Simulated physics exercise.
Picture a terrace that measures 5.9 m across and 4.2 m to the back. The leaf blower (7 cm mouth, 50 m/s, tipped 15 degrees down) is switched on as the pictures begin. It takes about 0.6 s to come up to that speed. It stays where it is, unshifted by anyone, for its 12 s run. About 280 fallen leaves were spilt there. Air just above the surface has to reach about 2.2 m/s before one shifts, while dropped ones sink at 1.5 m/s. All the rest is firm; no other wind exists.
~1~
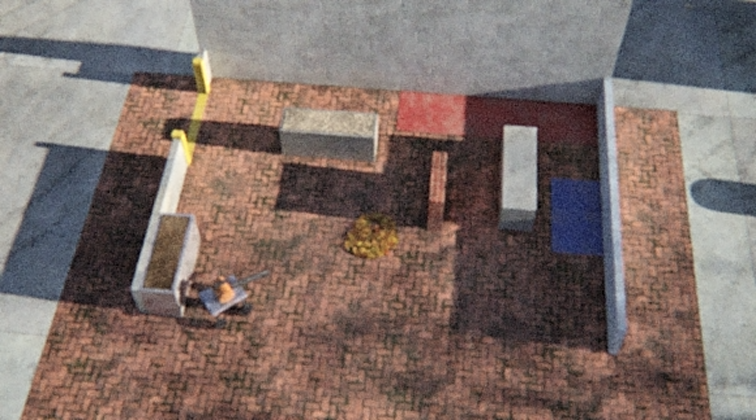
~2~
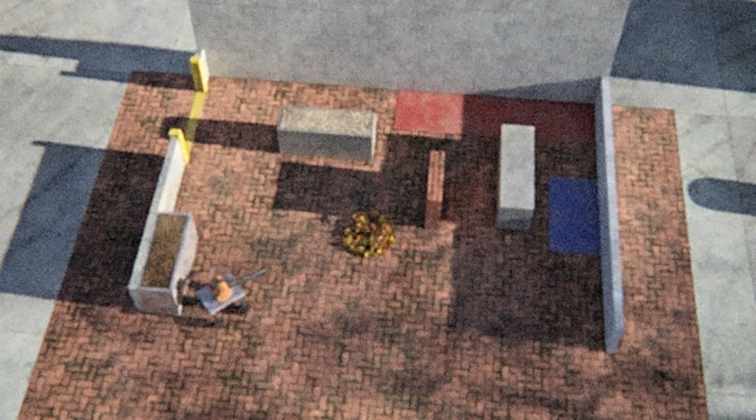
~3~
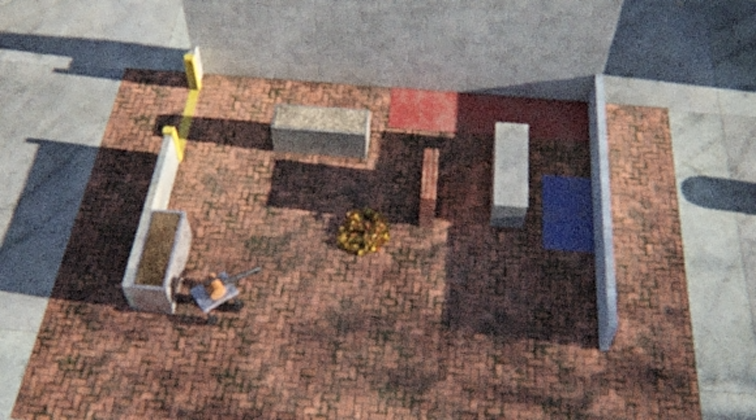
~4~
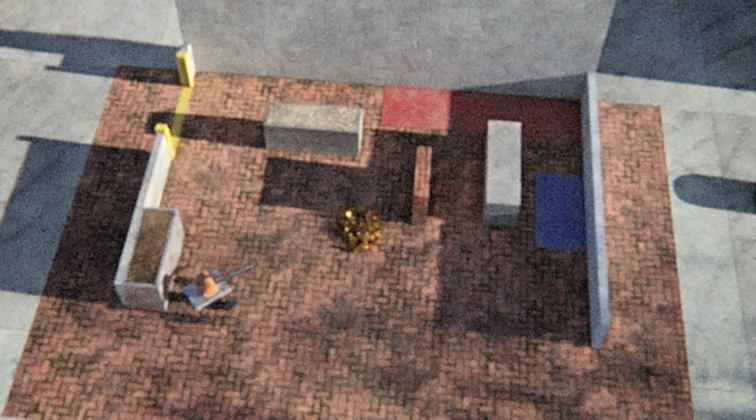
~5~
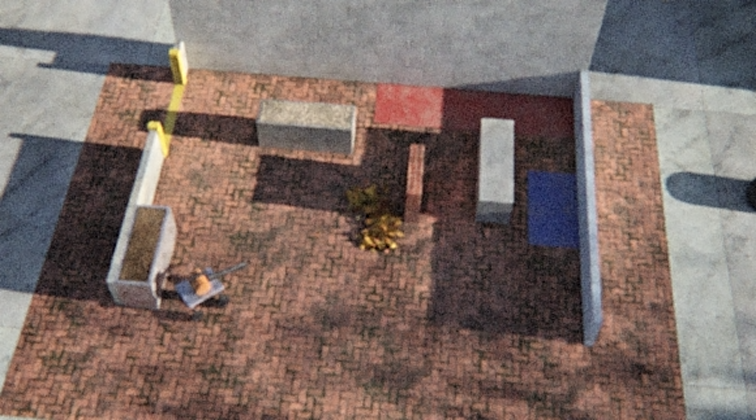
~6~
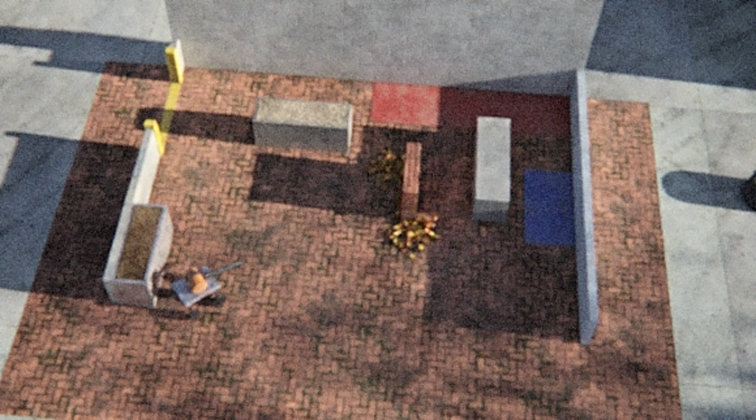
A brick terrace holds a still pile of golden leaves, which then spreads rightward and back.
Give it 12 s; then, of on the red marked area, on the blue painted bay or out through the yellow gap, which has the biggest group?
That would be the red one.
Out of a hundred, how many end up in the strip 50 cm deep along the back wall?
It comes to close to 50 per cent.
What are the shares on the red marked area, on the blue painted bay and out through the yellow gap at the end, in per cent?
I'd estimate around 50 per cent at red, 20 per cent at blue and 0 per cent at yellow.
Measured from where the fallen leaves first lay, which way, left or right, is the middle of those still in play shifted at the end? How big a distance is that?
The middle ends up further rightward, approx. 2.8 m.
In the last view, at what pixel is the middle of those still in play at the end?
Near (549, 108).
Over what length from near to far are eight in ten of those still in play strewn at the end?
Spread: Approx. 2.4 m.
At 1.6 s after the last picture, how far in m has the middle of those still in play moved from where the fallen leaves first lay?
About 3.0 m.
Then, 1.6 s after the last picture the count stands so, 9 % are on the blue painted bay, 57 % on the red marked area and 0 % out through the yellow gap; the middle of those still in play is near (470, 104).
Then, 3.0 s after the last picture the count stands so, 16 % are on the blue painted bay, 59 % on the red marked area and 0 % out through the yellow gap; the middle of those still in play is near (498, 99).
Then, 5.8 s after the last picture the count stands so, 19 % are on the blue painted bay, 59 % on the red marked area and 0 % out through the yellow gap; the middle of those still in play is near (527, 105).
Then, 11.1 s after the last picture, at the end, 21 % are on the blue painted bay, 52 % on the red marked area and 0 % out through the yellow gap; the middle of those still in play is near (549, 108).
